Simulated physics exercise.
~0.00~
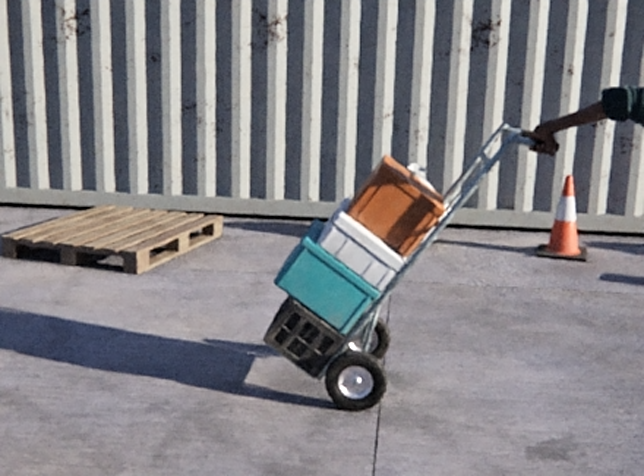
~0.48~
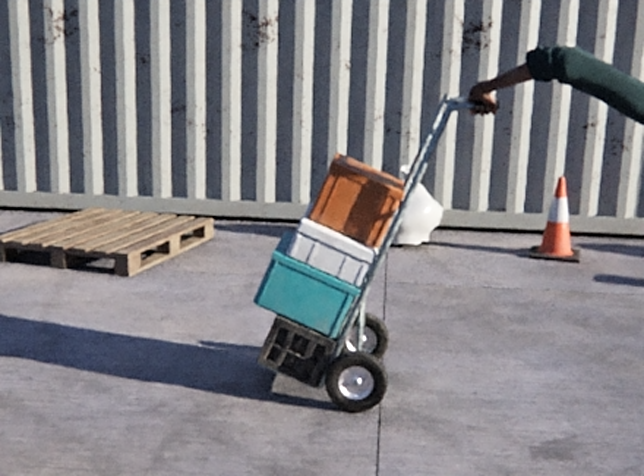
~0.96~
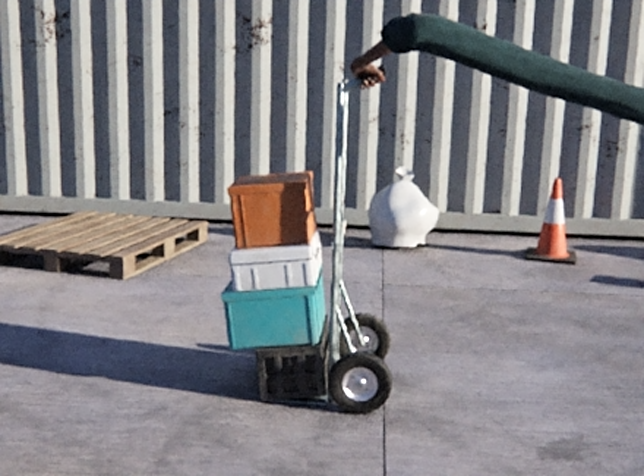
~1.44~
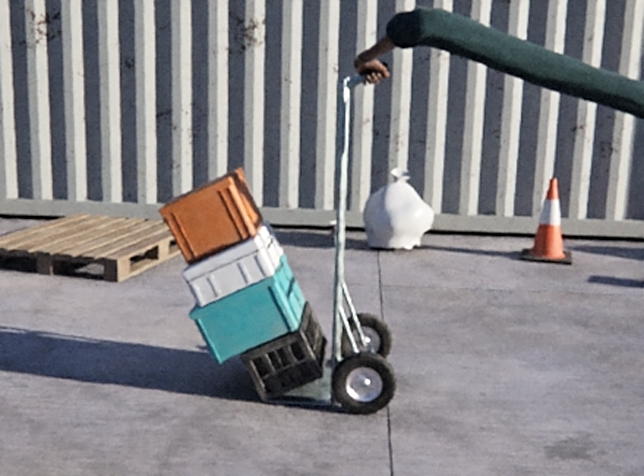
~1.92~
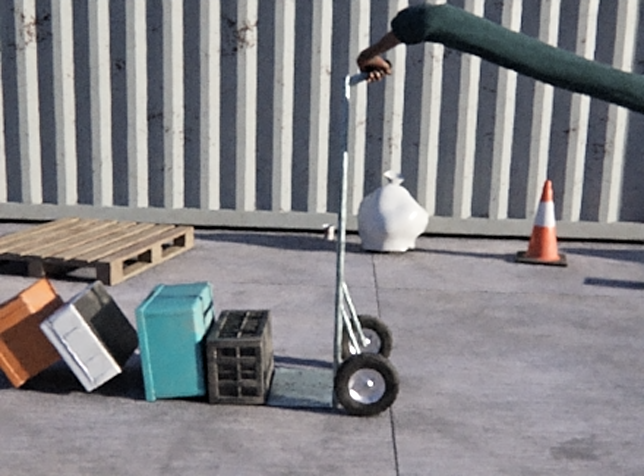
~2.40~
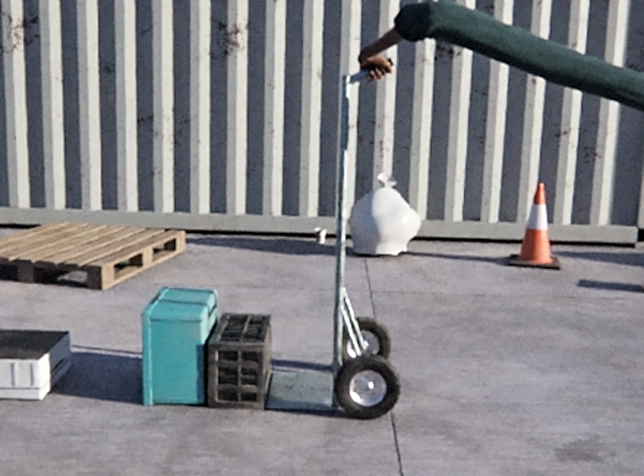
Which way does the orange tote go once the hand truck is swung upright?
The orange tote moves to the left, falling off the top of the stack toward the ground and then passing out of view.
A hand truck holding a black crate, turquoise tote, white box and orange tote is swung upright by a green-sleeved arm, and the stack topples left. The orange tote leaves view, the white and turquoise pieces lie on the ground, and the crate rests tipped by the plate.
